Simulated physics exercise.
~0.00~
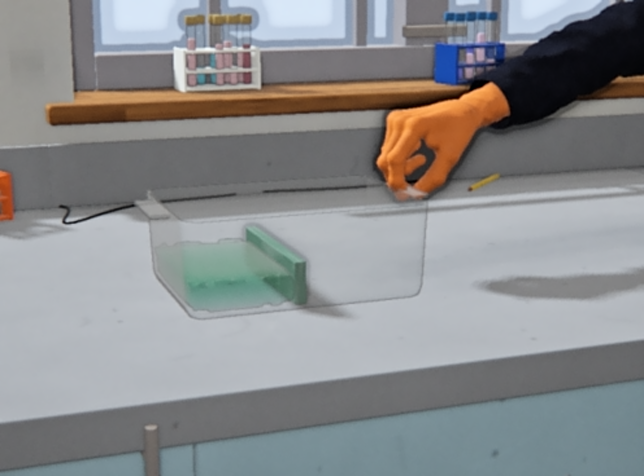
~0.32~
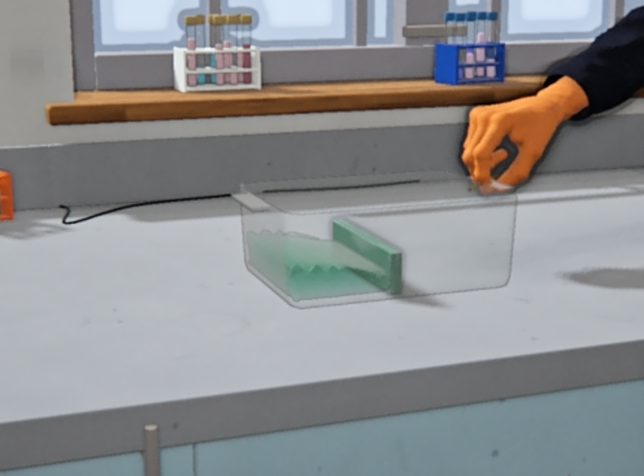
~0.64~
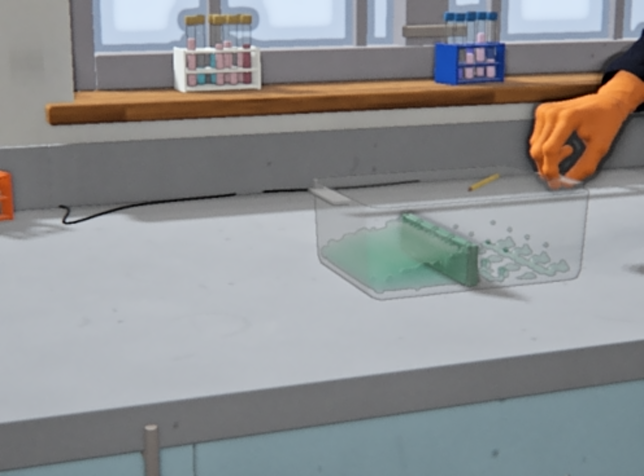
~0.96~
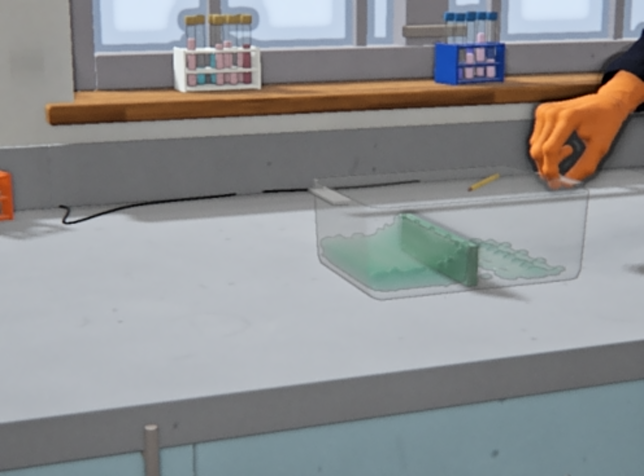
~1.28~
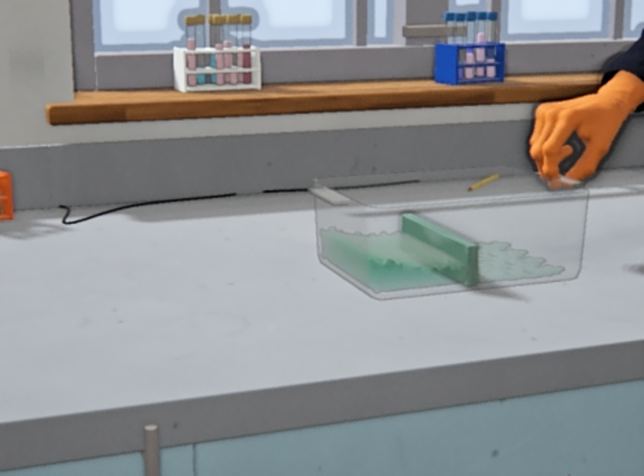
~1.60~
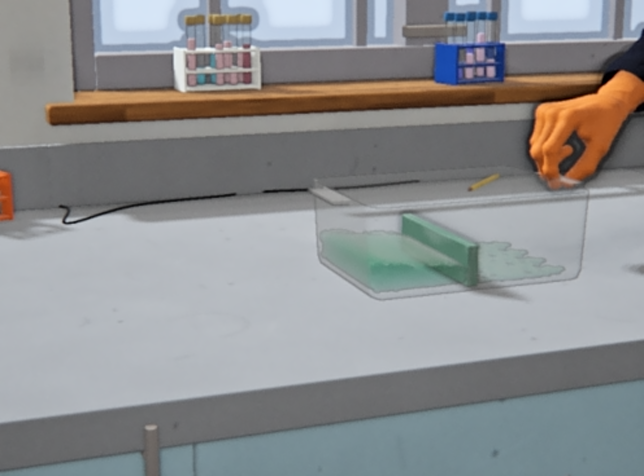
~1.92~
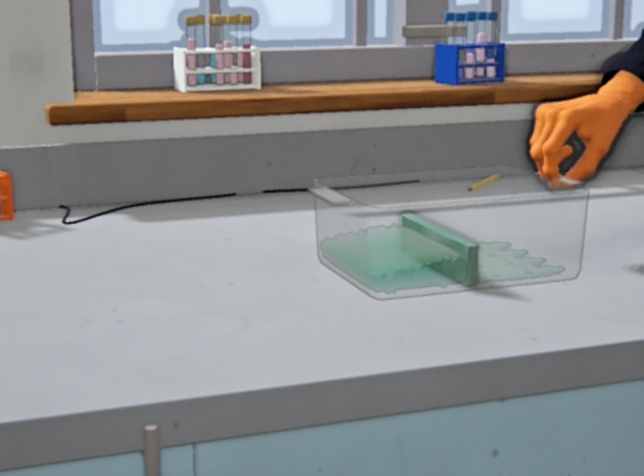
On a pale lab bench beneath a window, an orange-gloved hand pulls a clear divided box holding green liquid in its left half to the right and stops; some liquid splashes over the divider, and the smaller share settles in the right half.
